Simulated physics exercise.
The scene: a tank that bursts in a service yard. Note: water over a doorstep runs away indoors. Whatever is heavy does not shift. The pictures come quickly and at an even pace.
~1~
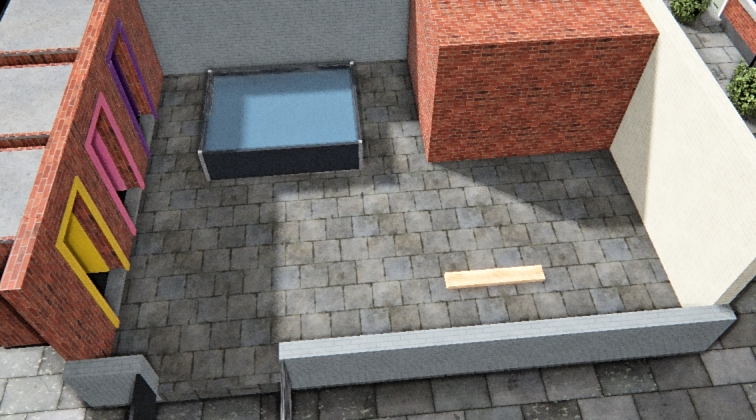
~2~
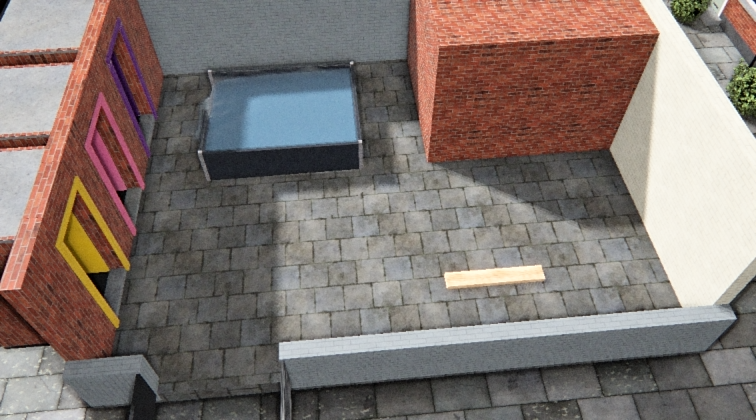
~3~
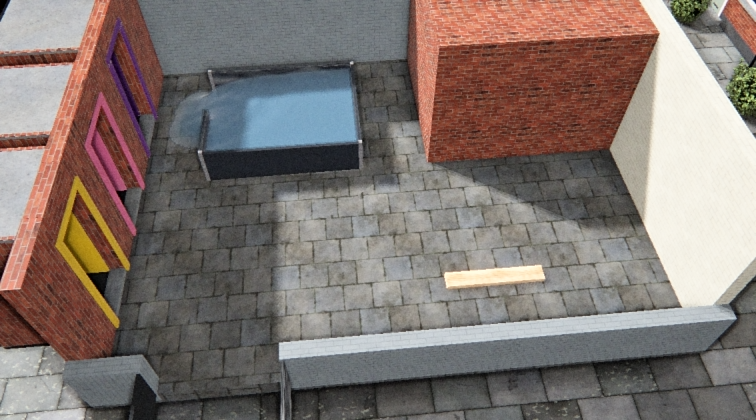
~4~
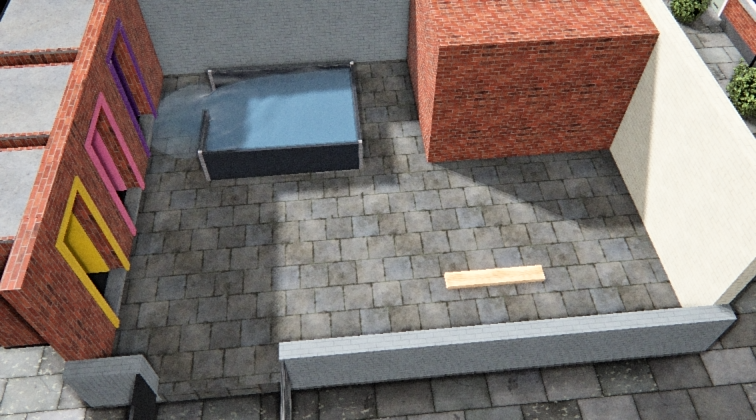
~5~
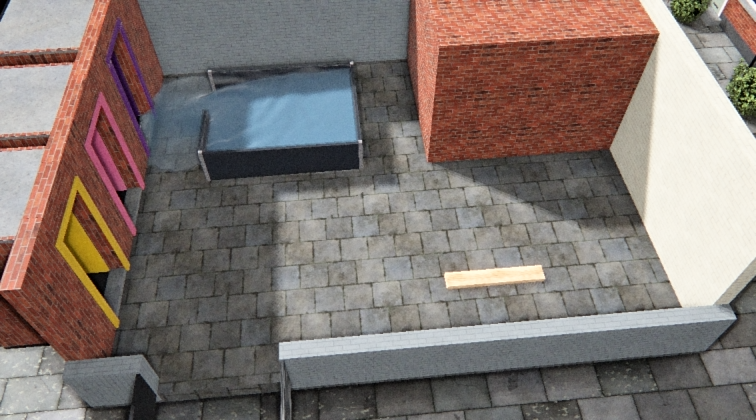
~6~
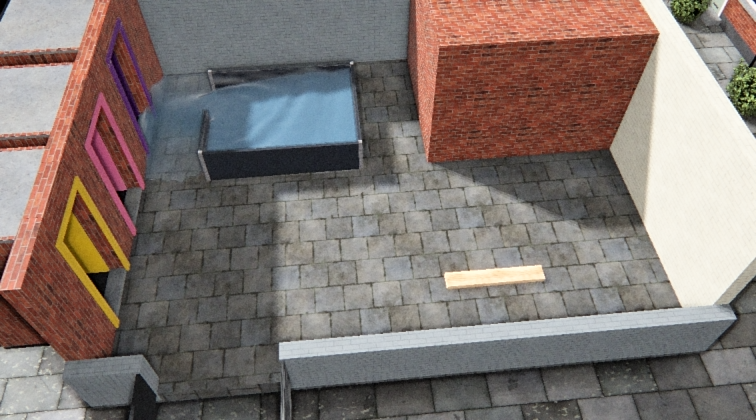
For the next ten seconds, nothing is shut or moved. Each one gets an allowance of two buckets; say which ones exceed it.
At the end, the yellow door does not pass two buckets; the purple door passes two buckets; the pink door does not pass two buckets.
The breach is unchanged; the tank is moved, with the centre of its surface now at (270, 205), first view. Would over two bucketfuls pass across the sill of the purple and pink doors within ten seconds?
As far as I can tell, the purple one remains below the mark while the pink one tops the mark.
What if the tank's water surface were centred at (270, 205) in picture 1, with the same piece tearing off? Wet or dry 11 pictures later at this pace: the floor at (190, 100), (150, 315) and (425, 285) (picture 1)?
Going through the three places: In the spill, in the spill, out of reach.
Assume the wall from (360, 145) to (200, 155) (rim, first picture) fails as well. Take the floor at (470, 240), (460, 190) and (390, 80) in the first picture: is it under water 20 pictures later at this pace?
Going through them, the first would be submerged, the next still bare and the last still bare.
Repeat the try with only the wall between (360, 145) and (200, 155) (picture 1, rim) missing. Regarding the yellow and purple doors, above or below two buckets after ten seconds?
Yellow: Above; purple: Below.
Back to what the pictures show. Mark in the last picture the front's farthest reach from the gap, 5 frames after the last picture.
The farthest wet spot is near (134, 238).
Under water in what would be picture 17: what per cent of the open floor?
That should be about 20 %.
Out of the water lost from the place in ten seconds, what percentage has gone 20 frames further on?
It works out at roughly 35 per cent.
A moment on, water covers 10 % of the floor; the yellow door not reached, the purple door over two buckets in, the pink door wet at the sill, nothing in.
Next, water covers 20 % of the floor; the yellow door wet at the sill, nothing in, the purple door far over two buckets in, the pink door wet at the sill, nothing in.
Then, water covers 40 % of the floor; the yellow door wet at the sill, nothing in, the purple door far over two buckets in, the pink door wet at the sill, nothing in.
Later, water covers 60 % of the floor; the yellow door wet at the sill, nothing in, the purple door far over two buckets in, the pink door wet at the sill, nothing in.
In the end, water covers 80 % of the floor; the yellow door wet at the sill, nothing in, the purple door far over two buckets in, the pink door wet at the sill, nothing in.
